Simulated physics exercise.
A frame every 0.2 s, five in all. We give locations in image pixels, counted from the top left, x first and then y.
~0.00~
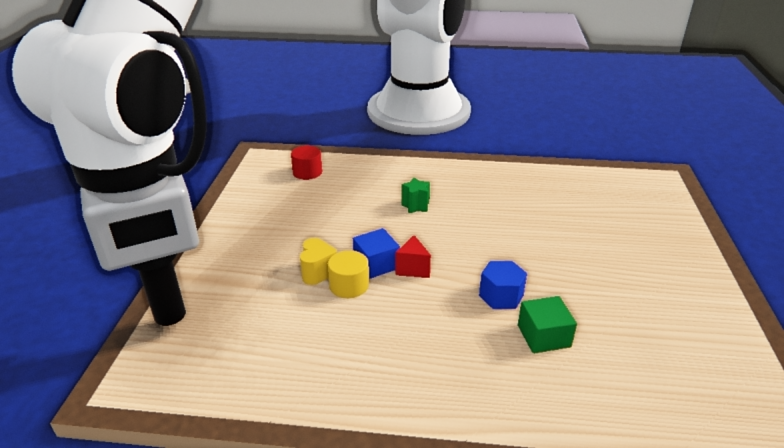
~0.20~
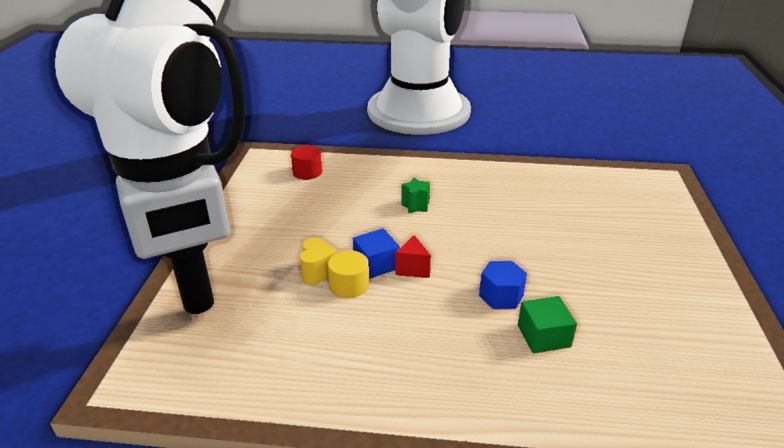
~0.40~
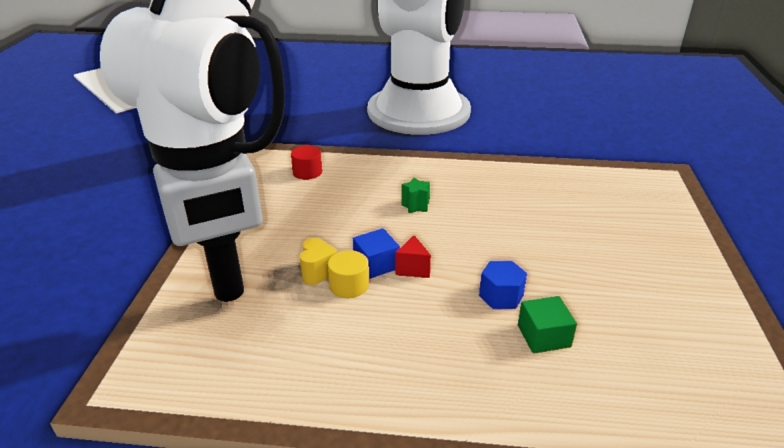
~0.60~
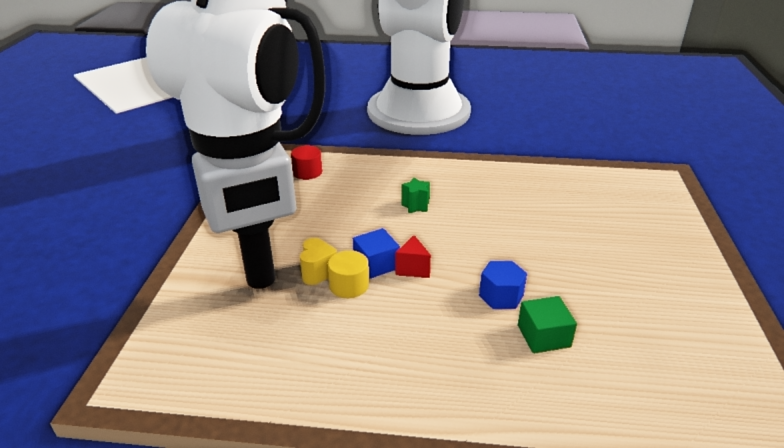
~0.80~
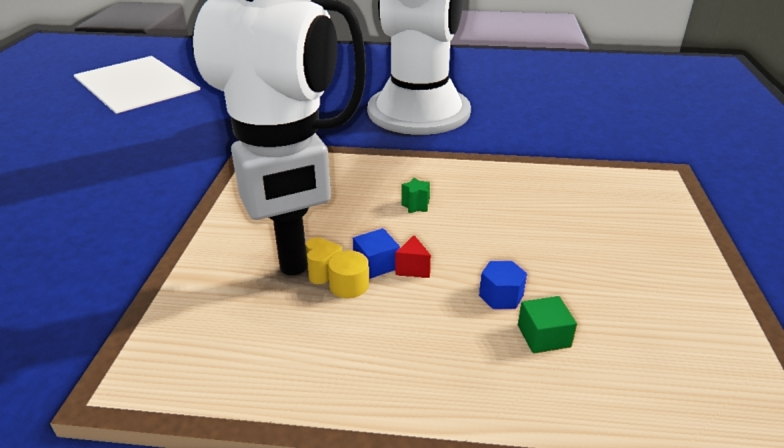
A white robot arm with a black peg slides steadily rightward and slightly away over a pale wooden board on a blue surface, seen from a fixed, raised viewpoint. Yellow heart and cylinder, blue square and red triangular piece cluster near the middle, with red cylinder and green star behind, blue hexagon and green block to the right. The peg reaches the heart, which shifts slightly right, while the others stay still.
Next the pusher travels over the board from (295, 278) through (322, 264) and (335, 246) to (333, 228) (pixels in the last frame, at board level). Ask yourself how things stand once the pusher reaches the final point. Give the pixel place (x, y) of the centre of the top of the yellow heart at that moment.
At roughly (359, 225).
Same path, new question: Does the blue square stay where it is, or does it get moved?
By the end it has moved.
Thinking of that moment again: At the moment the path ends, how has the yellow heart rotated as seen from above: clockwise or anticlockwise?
Looking down: Clockwise.
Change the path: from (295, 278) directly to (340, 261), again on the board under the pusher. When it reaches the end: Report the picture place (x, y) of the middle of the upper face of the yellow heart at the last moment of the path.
It should be at about (361, 231).
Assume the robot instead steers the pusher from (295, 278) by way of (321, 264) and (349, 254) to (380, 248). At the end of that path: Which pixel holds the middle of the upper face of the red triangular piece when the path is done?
The answer is (441, 254).
On the path given first. One third of the way, pusher (321, 253); yellow heart (346, 239); yellow cylinder (356, 263); blue square (386, 237); red triangular piece (418, 248).
Two thirds of the way, pusher (335, 235); yellow heart (359, 226), turned 20° clockwise; yellow cylinder (356, 263); blue square (395, 233), turned 35° clockwise; red triangular piece (420, 249).
At the end, pusher (333, 218); yellow heart (359, 225), turned 25° clockwise; yellow cylinder (356, 263); blue square (395, 233), turned 35° clockwise; red triangular piece (420, 249).
